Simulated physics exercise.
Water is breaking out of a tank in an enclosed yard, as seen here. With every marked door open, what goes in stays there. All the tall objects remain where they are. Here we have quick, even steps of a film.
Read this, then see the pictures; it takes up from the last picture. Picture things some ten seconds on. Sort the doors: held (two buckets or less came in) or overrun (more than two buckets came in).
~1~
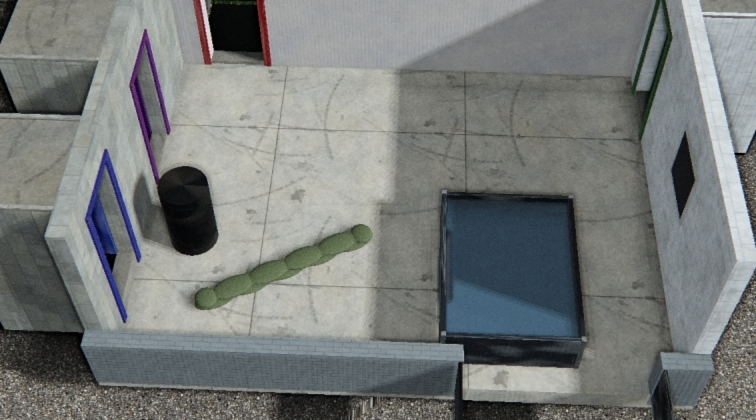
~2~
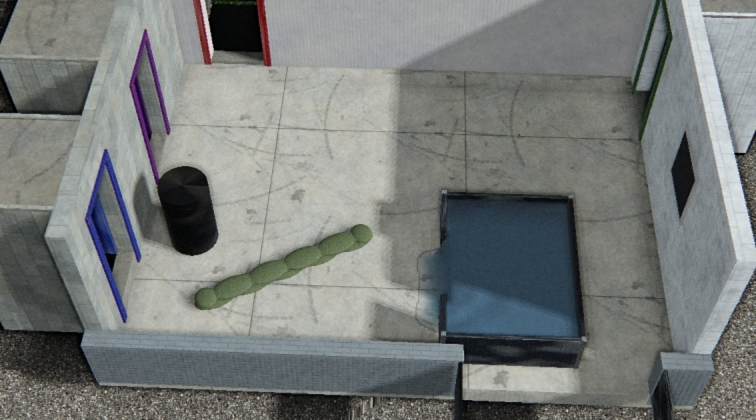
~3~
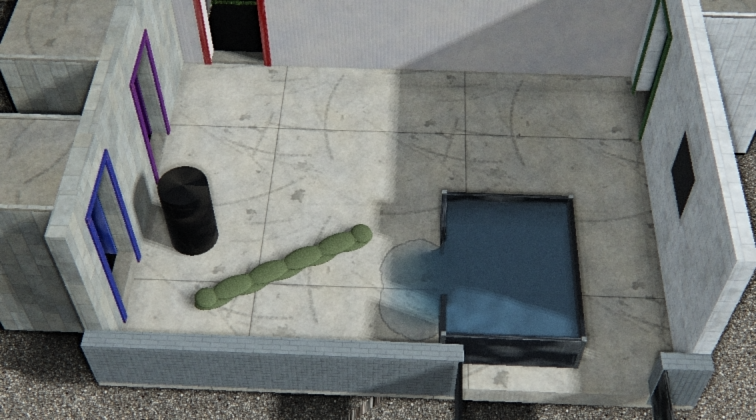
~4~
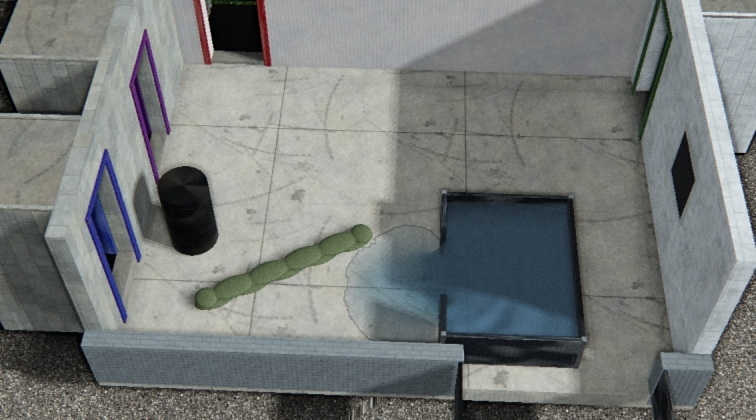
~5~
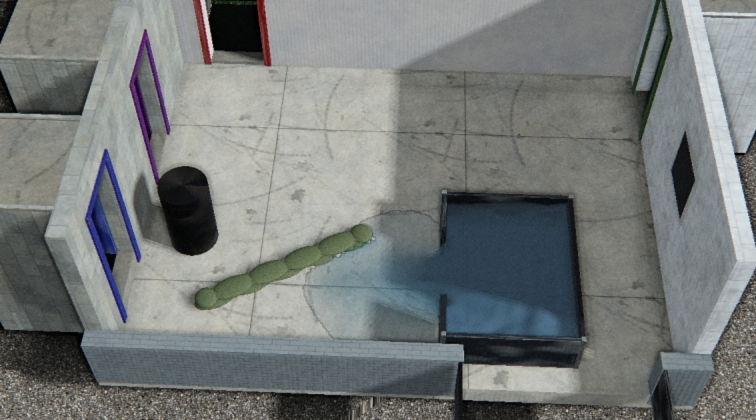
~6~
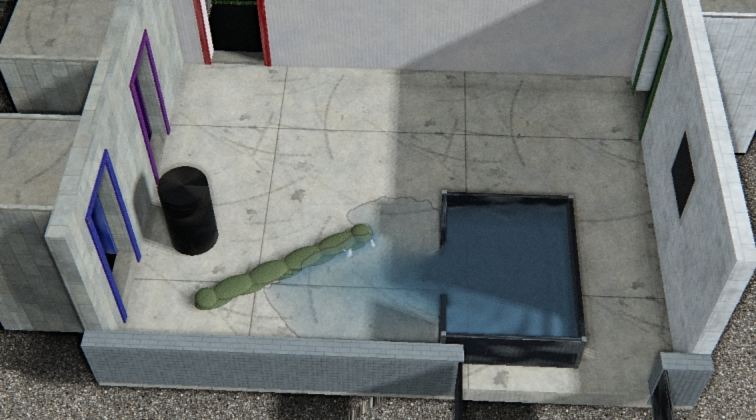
Sorted: Purple door held, blue door held, green door held, red door overrun.
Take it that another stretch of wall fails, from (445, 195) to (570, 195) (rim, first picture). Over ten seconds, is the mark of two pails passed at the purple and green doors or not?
I'd say the purple door crosses the line and the green door crosses the line.
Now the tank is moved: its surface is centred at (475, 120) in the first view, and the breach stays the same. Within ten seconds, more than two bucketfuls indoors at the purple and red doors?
Looking at it, the purple door breaks the limit and the red door breaks the limit.
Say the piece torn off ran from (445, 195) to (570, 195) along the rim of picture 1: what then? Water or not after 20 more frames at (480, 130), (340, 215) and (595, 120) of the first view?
In turn: Inundated, then untouched, then inundated.
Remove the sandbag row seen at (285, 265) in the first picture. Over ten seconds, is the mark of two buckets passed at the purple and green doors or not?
Outcome: The purple door overshoots; the green door stays short.
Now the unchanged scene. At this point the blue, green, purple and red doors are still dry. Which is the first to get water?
It is the blue one.
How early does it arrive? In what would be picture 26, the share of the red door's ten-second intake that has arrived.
Roughly 0 per cent.
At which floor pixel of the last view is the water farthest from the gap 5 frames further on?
Around (143, 359).
A moment on, water covers 20 % of the floor; the purple door not reached, the blue door not reached, the green door not reached, the red door not reached.
Next, water covers 35 % of the floor; the purple door not reached, the blue door wet at the sill, nothing in, the green door not reached, the red door not reached.
Then, water covers 45 % of the floor; the purple door wet at the sill, nothing in, the blue door wet at the sill, nothing in, the green door not reached, the red door not reached.
Later, water covers 60 % of the floor; the purple door under two buckets in, the blue door under two buckets in, the green door not reached, the red door over two buckets in.
In the end, water covers 80 % of the floor; the purple door under two buckets in, the blue door under two buckets in, the green door wet at the sill, nothing in, the red door far over two buckets in.
